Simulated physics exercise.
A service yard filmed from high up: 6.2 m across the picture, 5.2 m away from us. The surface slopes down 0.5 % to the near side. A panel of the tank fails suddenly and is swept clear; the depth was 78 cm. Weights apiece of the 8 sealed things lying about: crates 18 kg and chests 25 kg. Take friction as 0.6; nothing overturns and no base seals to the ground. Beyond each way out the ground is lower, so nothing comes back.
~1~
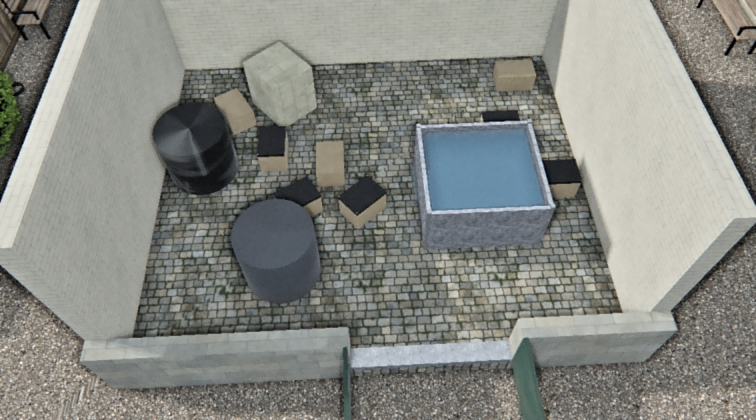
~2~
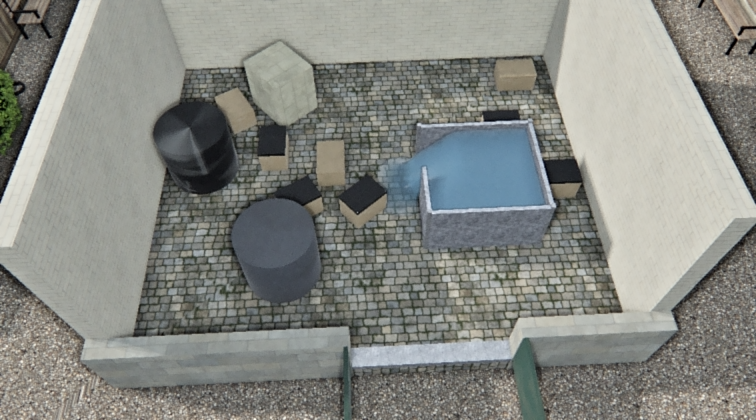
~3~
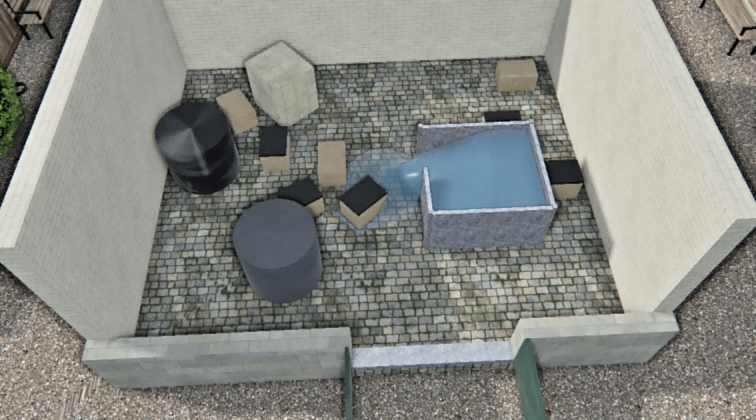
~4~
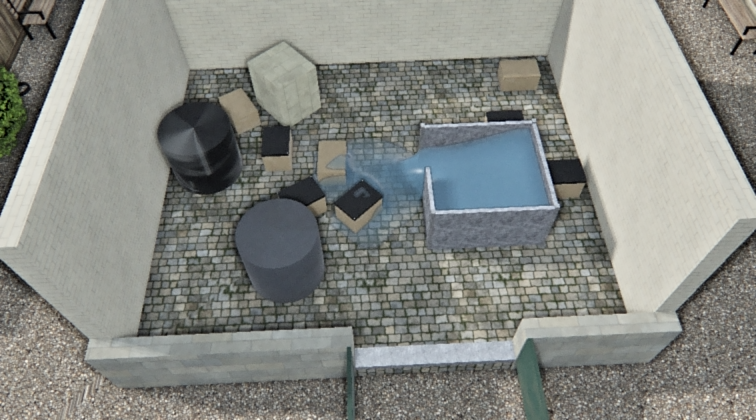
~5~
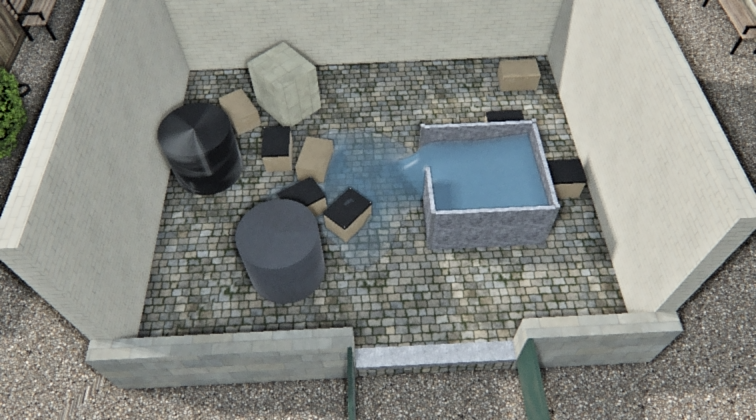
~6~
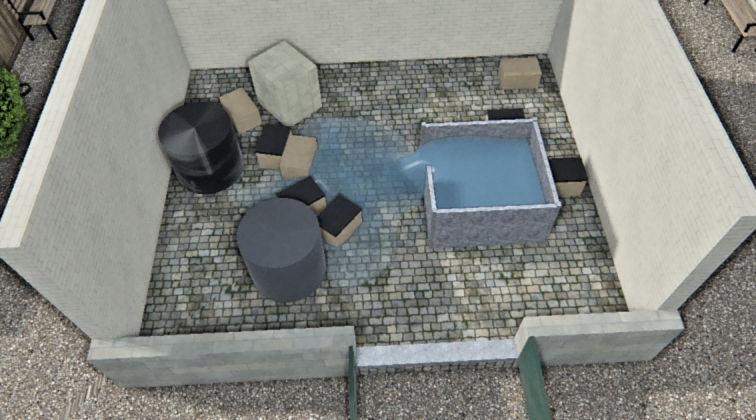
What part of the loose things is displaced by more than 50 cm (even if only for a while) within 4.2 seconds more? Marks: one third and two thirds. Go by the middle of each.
It is from one to two thirds.
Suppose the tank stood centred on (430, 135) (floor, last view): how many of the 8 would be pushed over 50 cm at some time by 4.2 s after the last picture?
In that case 1 of them.
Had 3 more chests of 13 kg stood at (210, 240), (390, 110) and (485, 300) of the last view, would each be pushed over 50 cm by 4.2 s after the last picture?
In turn: Past it, short of it, less.
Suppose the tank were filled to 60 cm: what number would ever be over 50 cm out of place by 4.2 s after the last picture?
In that case 5 of them.
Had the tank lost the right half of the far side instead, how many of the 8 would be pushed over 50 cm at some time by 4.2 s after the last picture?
Then 2.
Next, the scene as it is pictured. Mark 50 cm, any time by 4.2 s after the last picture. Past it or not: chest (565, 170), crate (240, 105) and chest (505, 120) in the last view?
In that order: Under, past it, short of it.
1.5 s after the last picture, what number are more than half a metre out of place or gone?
I count 5.
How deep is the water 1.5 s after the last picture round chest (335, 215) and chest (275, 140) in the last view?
Roughly 6 and 9 cm.
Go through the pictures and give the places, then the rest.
The first frame shows a crate at (330, 157) rests on the ground; a chest at (362, 194) rests on the ground; 2.1 m2 under water; 0 of 8 have shifted.
The second frame shows a crate at (330, 156) rests on the ground; a chest at (363, 193) rests on the ground; water covers 2.7 m2; 0 of 8 have shifted.
The third frame shows a crate at (331, 157), on the bottom; a chest at (363, 194) rests on the ground; 3.3 m2 under water; 0 of 8 have shifted.
The fourth frame shows a crate at (332, 156), on the bottom, 3 cm from its start; a chest at (359, 199), on the bottom, 14 cm from its start; 4.0 m2 under water; 1 of 8 have shifted.
The fifth frame shows a crate at (314, 154), on the bottom, 29 cm from its start; a chest at (347, 207) rests on the ground, 34 cm from its start; water covers 5.1 m2; 2 of 8 have shifted.
The sixth frame shows a crate at (298, 152), on the bottom, 55 cm from its start; a chest at (337, 214), on the bottom, 53 cm from its start; water covers 6.3 m2; 3 of 8 have shifted.
Then, 0.4 s after the last picture 2 of 8 are over 50 cm from their spots; 0 afloat.
Then, 1.5 s after the last picture 5 of 8 are over 50 cm from their spots; 1 afloat.
Then, 2.8 s after the last picture 5 of 8 are over 50 cm from their spots; 3 afloat.
Then, 4.2 s after the last picture 5 of 8 are over 50 cm from their spots, and 5 have been at some point; 3 afloat.
